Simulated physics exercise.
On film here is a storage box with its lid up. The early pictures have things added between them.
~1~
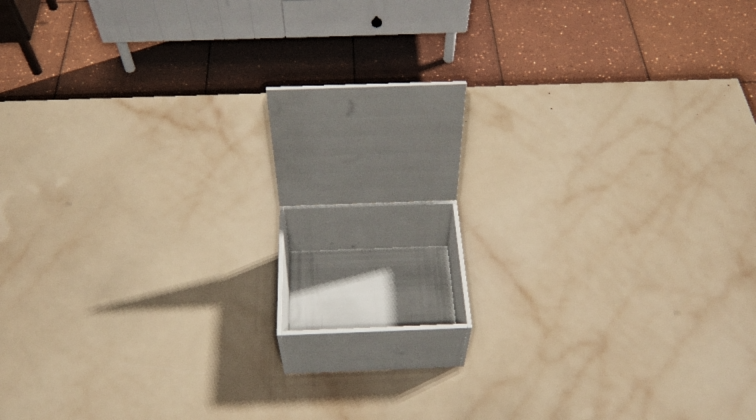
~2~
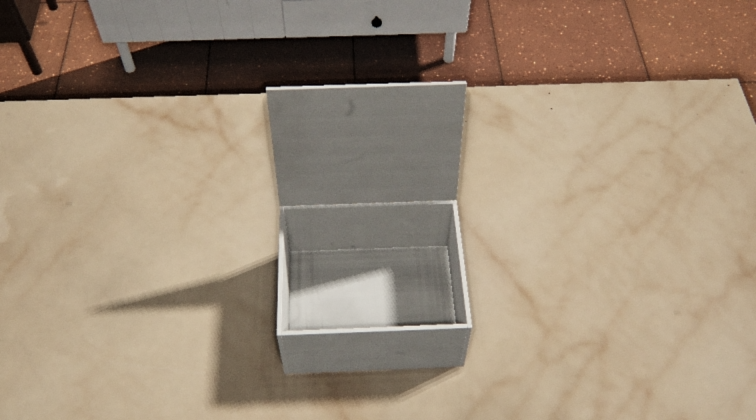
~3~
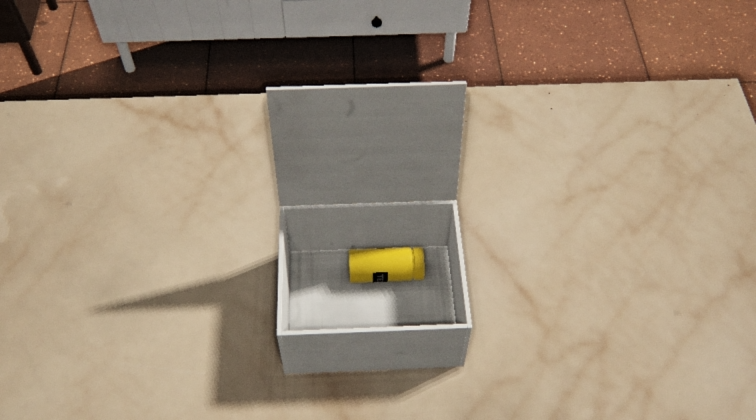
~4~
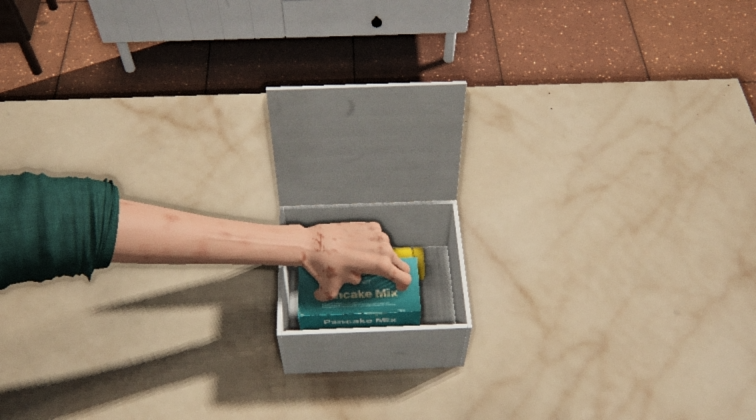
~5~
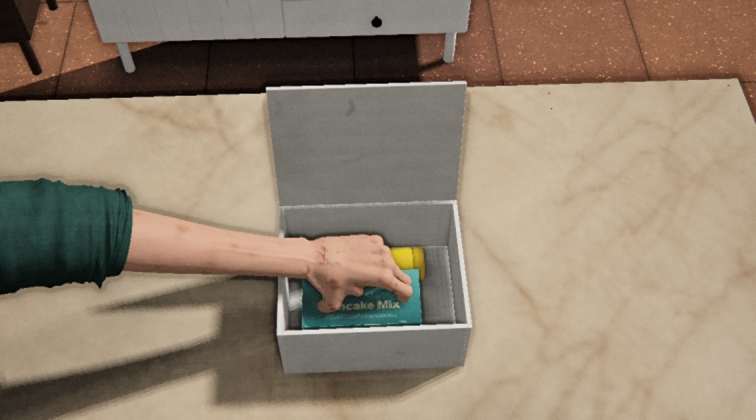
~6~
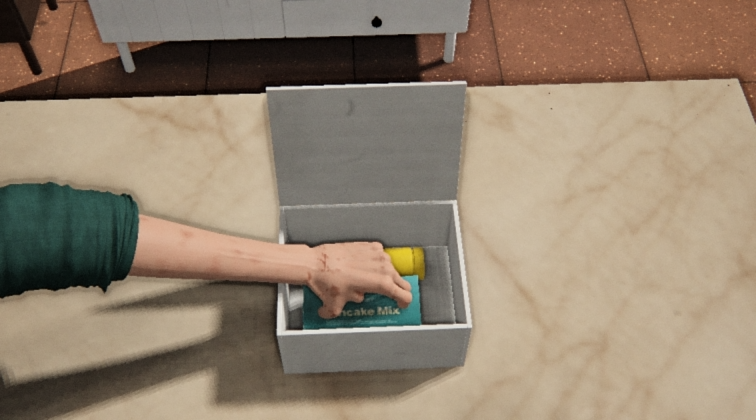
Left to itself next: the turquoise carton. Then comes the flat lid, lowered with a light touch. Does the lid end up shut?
The lid lies on the box.
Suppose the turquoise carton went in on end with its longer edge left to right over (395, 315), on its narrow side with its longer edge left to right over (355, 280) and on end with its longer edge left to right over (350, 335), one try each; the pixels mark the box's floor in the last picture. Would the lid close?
The lid is kept raised the first time, lowers completely the second time and is kept raised the third time.
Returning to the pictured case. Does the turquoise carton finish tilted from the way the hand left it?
Once everything settles, the turquoise carton keeps its original angle.
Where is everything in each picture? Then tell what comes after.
The last thing is not in view yet, in the first picture.
The last thing is not in view yet, in the second picture.
The last thing is not in view yet; yellow shaker (386, 265), in the third picture.
Still above its spot; turquoise carton (359, 297), in the fourth picture.
Still above its spot; turquoise carton (361, 308), in the fifth picture.
Put in, still held, in the sixth picture.
Then, 1.20 s past the last view, lid starting down.
Then, 1.80 s past the last view, lid 45° above the rim.
Then, 2.20 s past the last view, lid 11° above the rim.
Finally, lid shut; both still in place. Final places as the last picture's camera would see them, turquoise carton near (362, 314).
